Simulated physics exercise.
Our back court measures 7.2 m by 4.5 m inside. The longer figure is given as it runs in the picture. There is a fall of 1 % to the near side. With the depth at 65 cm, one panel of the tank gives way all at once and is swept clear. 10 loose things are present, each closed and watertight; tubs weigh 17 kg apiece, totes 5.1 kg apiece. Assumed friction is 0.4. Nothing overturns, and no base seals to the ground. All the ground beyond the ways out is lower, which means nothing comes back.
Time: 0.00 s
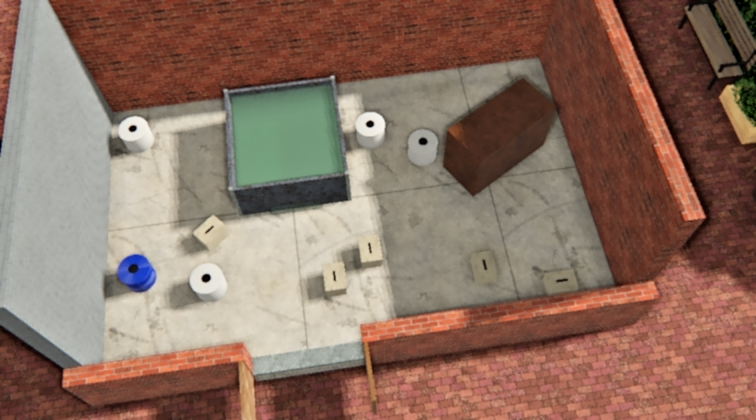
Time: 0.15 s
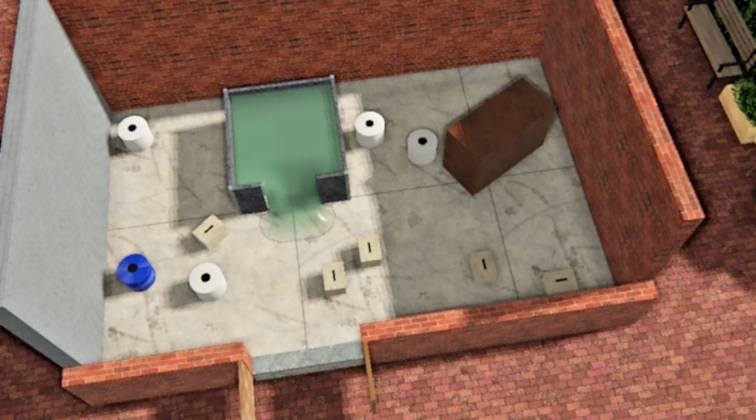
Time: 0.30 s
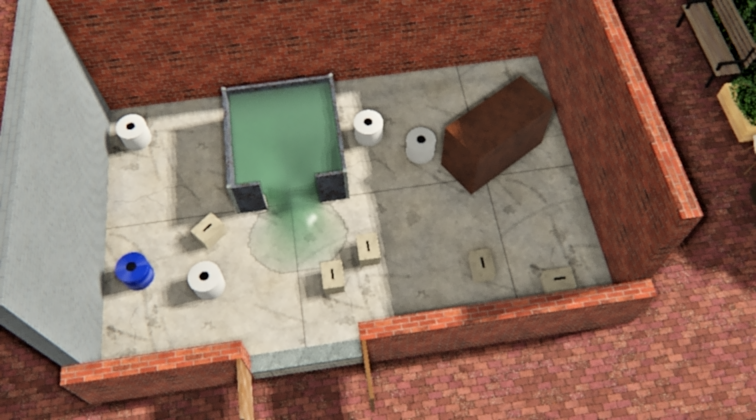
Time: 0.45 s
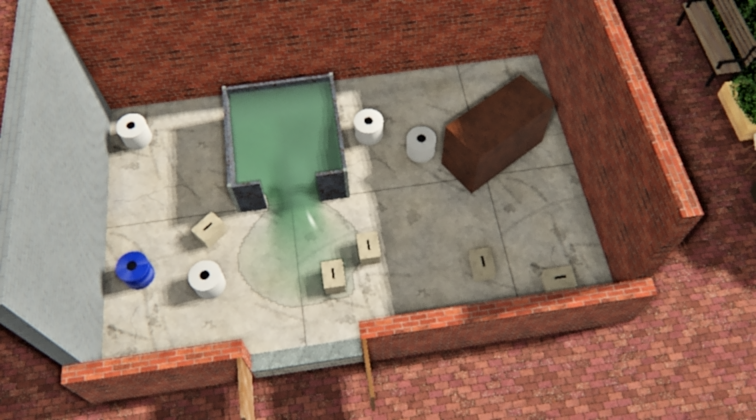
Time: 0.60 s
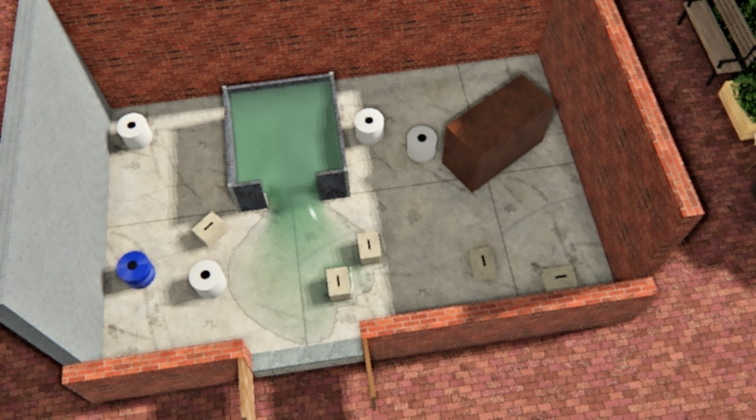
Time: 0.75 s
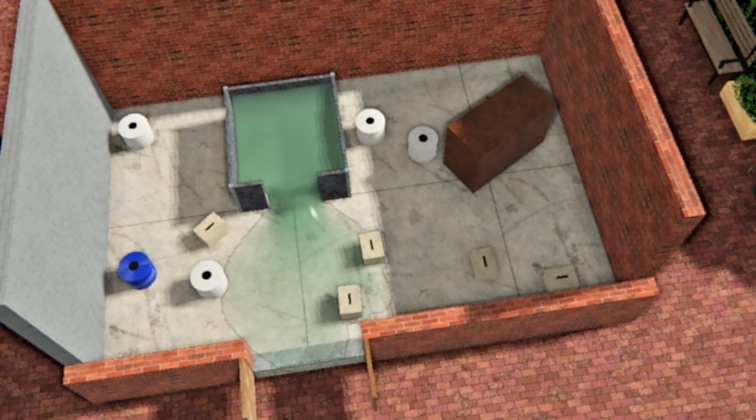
The clip shows a brick-walled court holding a tank of green water, drums and small boxes; the tank's near side opens, water spreads across the floor toward the near wall, and one box shifts slightly while the rest stay put.
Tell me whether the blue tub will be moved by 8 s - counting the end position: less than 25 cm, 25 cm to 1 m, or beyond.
Prediction - the blue tub does not really move.
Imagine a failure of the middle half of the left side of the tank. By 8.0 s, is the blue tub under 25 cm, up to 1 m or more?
From there, the blue tub gets swept far.
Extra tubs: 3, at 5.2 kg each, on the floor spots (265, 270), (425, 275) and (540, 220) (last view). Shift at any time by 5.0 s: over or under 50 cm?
Spot by spot, in turn: Exceeds it, exceeds it, falls short.
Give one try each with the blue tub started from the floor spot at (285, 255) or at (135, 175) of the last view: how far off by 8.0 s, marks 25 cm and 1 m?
In that order: It goes a long way; it hardly budges.
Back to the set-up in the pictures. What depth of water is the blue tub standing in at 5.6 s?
Close to 5 centimetres.
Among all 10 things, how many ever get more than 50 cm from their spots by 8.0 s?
4.
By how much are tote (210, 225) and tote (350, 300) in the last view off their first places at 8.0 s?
The first has shifted 0 cm, while the second is gone out.
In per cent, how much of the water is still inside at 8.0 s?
Close to 56 in a hundred parts remain.
After 1.6 s the blue tub is near (134, 266), 0.0 m from its start, aground; 0 of 10 are out; 1 afloat.
After 3.6 s the blue tub is near (134, 266), 0.0 m from its start, aground; 1 of 10 are out; 1 afloat.
After 5.6 s the blue tub is near (134, 266), 0.0 m from its start, aground; 1 of 10 are out; 1 afloat.
After 8.0 s the blue tub is near (134, 266), 0.0 m from its start, aground; 1 of 10 are out; 0 afloat.
